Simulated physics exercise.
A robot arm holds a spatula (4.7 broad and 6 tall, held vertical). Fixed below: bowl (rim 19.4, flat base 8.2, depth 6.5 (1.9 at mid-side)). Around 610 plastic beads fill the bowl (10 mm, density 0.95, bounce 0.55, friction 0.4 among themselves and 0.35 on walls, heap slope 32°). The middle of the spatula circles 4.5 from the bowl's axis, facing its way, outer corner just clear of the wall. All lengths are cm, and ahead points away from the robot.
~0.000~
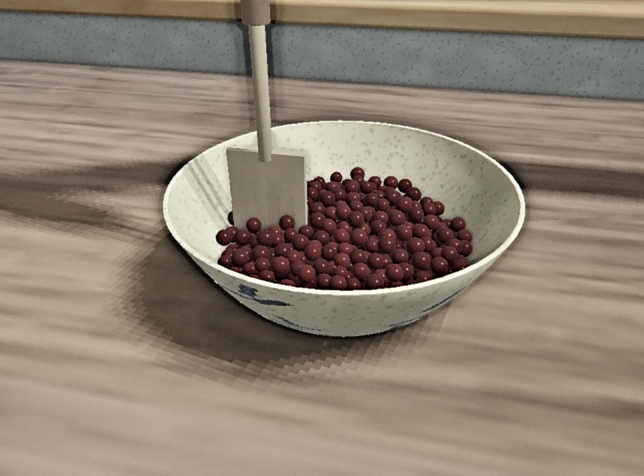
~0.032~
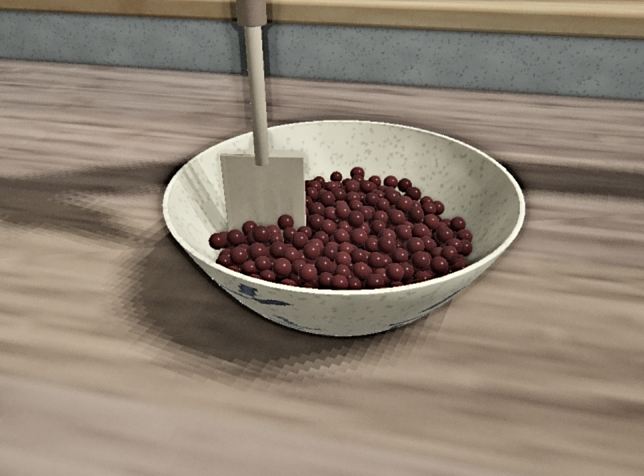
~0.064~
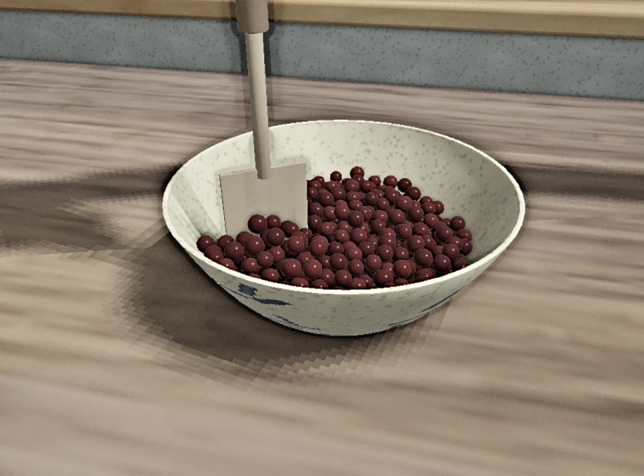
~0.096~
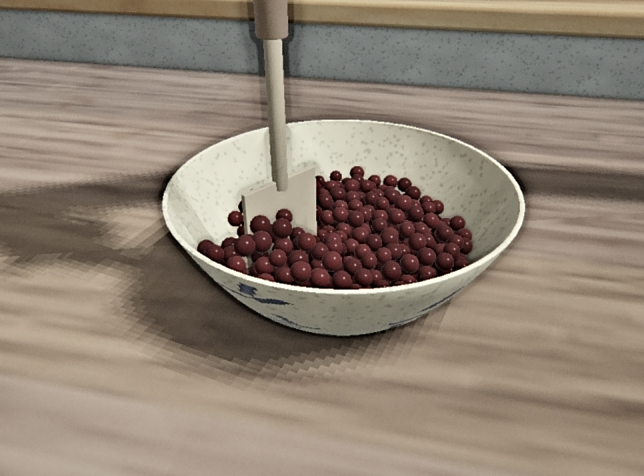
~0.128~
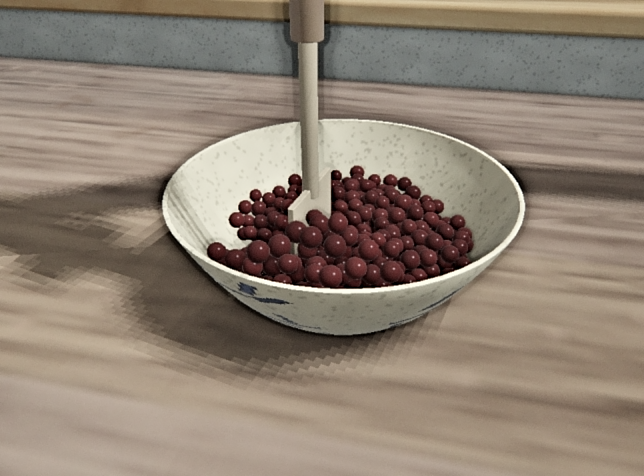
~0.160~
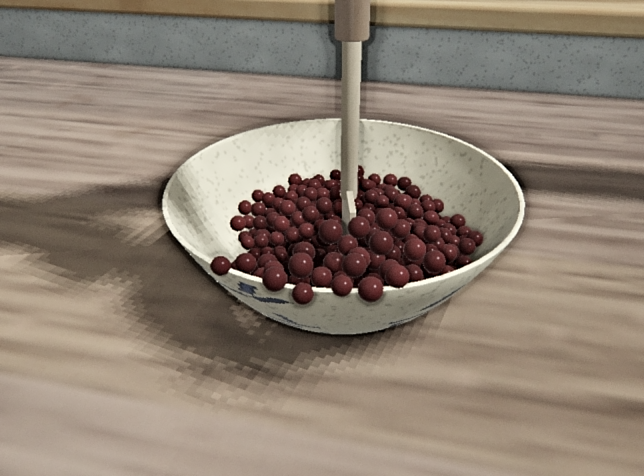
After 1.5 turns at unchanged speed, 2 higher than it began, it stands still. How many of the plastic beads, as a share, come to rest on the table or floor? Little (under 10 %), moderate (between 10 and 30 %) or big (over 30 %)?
On the table or floor the share is moderate, between 10 and 30 %.
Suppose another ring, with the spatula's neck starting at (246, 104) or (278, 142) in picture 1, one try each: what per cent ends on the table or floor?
About 5 and 15 per cent.
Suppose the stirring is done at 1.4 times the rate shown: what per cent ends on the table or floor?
About 30 per cent.
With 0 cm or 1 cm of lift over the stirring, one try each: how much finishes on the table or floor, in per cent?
About 30 and 25 per cent.
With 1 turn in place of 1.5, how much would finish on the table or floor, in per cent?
In that case some 20 per cent.
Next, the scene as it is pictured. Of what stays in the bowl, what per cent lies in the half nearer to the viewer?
About 50 per cent.
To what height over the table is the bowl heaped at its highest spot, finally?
Some 5.5 cm.
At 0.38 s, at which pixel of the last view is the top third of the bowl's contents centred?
Near (340, 168).
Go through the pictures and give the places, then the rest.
The first frame shows the spatula neck at (263, 127), 0° round; upper third of the load around (346, 231), from x 225 to 465, top at y 175; 609 in the bowl.
The second frame shows the spatula neck at (260, 130), 10° round; upper third of the load around (343, 232), from x 215 to 465, top at y 175.
The third frame shows the spatula neck at (261, 141), 33° round; upper third of the load around (339, 241), from x 205 to 465, top at y 175.
The fourth frame shows the spatula neck at (278, 152), 57° round; upper third of the load around (339, 246), from x 205 to 465, top at y 175.
The fifth frame shows the spatula neck at (310, 159), 82° round; upper third of the load around (353, 249), from x 215 to 465, top at y 175.
The sixth frame shows the spatula neck at (349, 159), 106° round; upper third of the load around (378, 248), from x 220 to 475, top at y 170; 602 in the bowl, 7 in flight or on the tool.
After 0.38 s, 273° round, highest piece 10 above the table; 532 in the bowl, 48 on the table or floor, 29 in flight or on the tool.
After 0.60 s, 81° round, highest piece 8 above the table; 495 in the bowl, 110 on the table or floor, 4 in flight or on the tool.
After 0.91 s, 180° round, highest piece 5 above the table; 491 in the bowl, 118 on the table or floor.
After 1.61 s, 180° round, highest piece 5 above the table; 491 in the bowl, 118 on the table or floor.
In the end, 491 in the bowl, 118 on the table or floor. That is 19 % on the table or floor.
